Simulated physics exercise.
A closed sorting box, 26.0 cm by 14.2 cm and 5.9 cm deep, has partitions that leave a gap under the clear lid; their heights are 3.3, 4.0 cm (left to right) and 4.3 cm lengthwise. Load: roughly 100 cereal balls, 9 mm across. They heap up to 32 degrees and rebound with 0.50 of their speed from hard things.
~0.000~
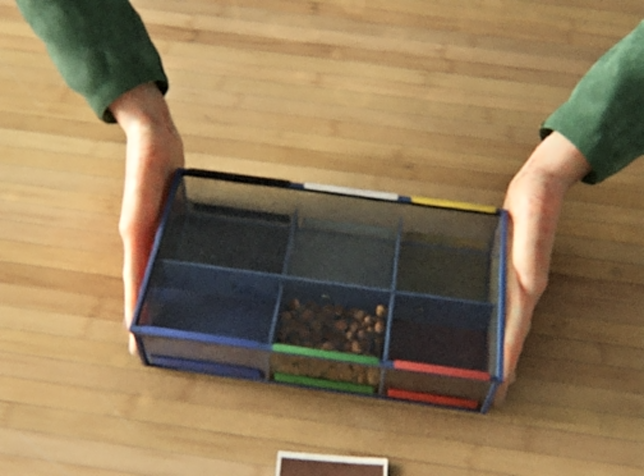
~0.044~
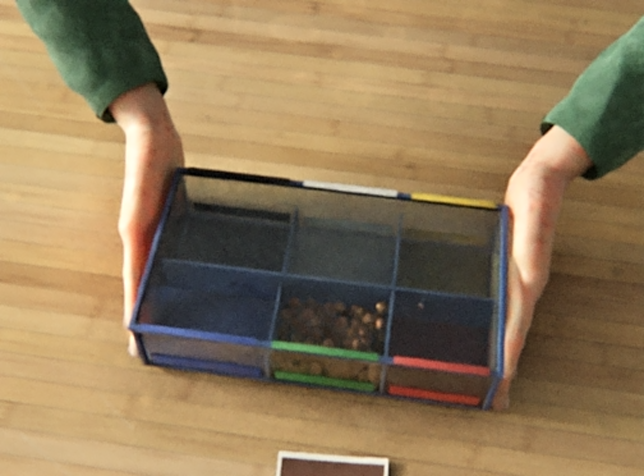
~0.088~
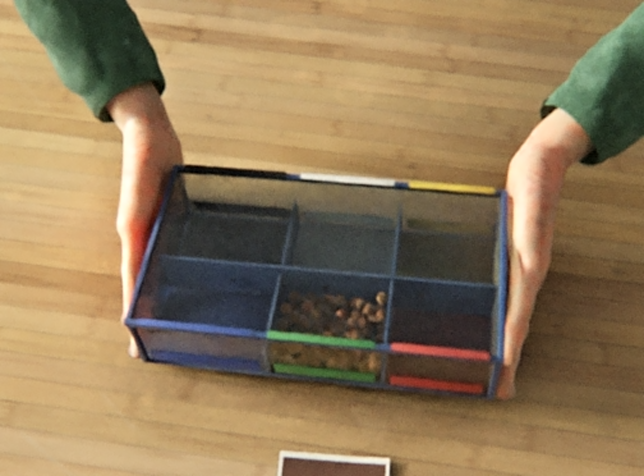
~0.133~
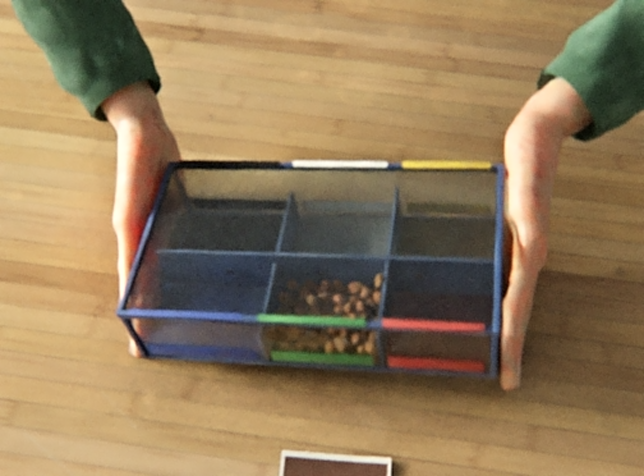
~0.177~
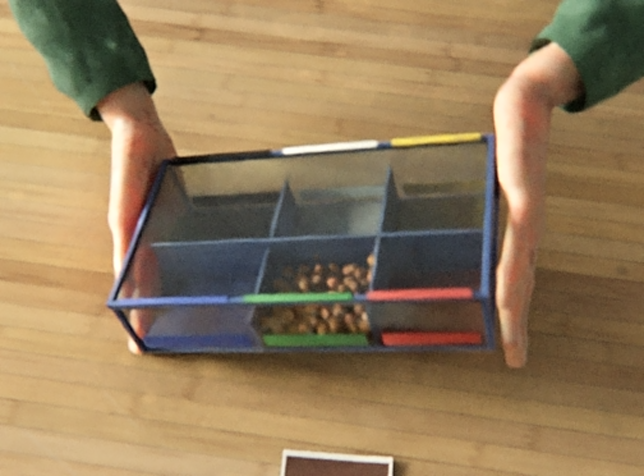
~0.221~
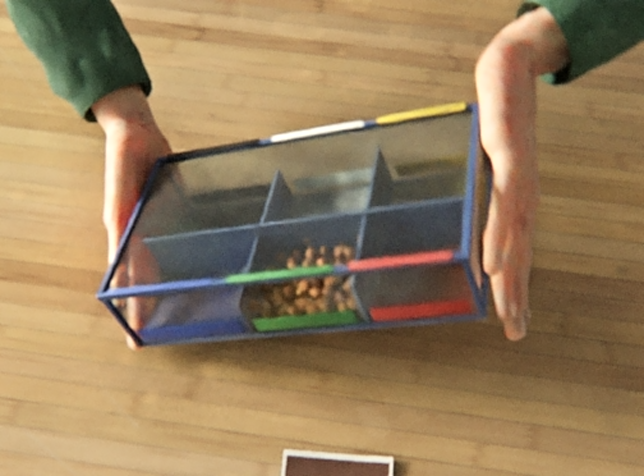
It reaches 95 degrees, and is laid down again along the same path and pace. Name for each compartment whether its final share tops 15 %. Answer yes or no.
Red: No, blue: Yes, green: Yes, yellow: No, white: No, black: Yes.
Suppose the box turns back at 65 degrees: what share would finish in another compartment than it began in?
Some 15 per cent.
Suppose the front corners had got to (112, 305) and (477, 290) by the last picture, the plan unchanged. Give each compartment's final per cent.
Red 0; blue 40; green 25; yellow 0; white 0; black 35.
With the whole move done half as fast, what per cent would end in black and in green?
Then: Black 45, green 30.
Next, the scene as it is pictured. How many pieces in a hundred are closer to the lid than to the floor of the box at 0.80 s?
Some 70 per cent.
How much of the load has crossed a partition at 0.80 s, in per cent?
Some 25 per cent.
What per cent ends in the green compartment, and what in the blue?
Green 35; blue 35.
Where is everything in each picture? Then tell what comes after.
In the first picture, box tilt 0 degrees, front corners at (136, 327) and (497, 378); green 100 %.
In the second picture, box tilt 1 degrees, front corners at (135, 326) and (498, 373).
In the third picture, box tilt 5 degrees, front corners at (131, 320) and (498, 357), lowest corner left back.
In the fourth picture, box tilt 11 degrees, front corners at (123, 312) and (493, 329), lowest corner left back.
In the fifth picture, box tilt 17 degrees, front corners at (114, 303) and (482, 294), lowest corner left back.
In the sixth picture, box tilt 24 degrees, front corners at (104, 295) and (463, 255), lowest corner left back; green 100 %. Its pace works out near 150 degrees a second.
After 0.80 s, tilt 94 degrees; blue 15 %, green 75 %, black 10 %.
After 1.19 s, tilt 39 degrees; blue 35 %, green 35 %, black 30 %.
After 1.66 s, tilt 0 degrees; blue 35 %, green 35 %, black 30 %.
In the end, at 2.2 s, red 0 %, blue 35 %, green 35 %, yellow 0 %, white 0 %, black 30 %.
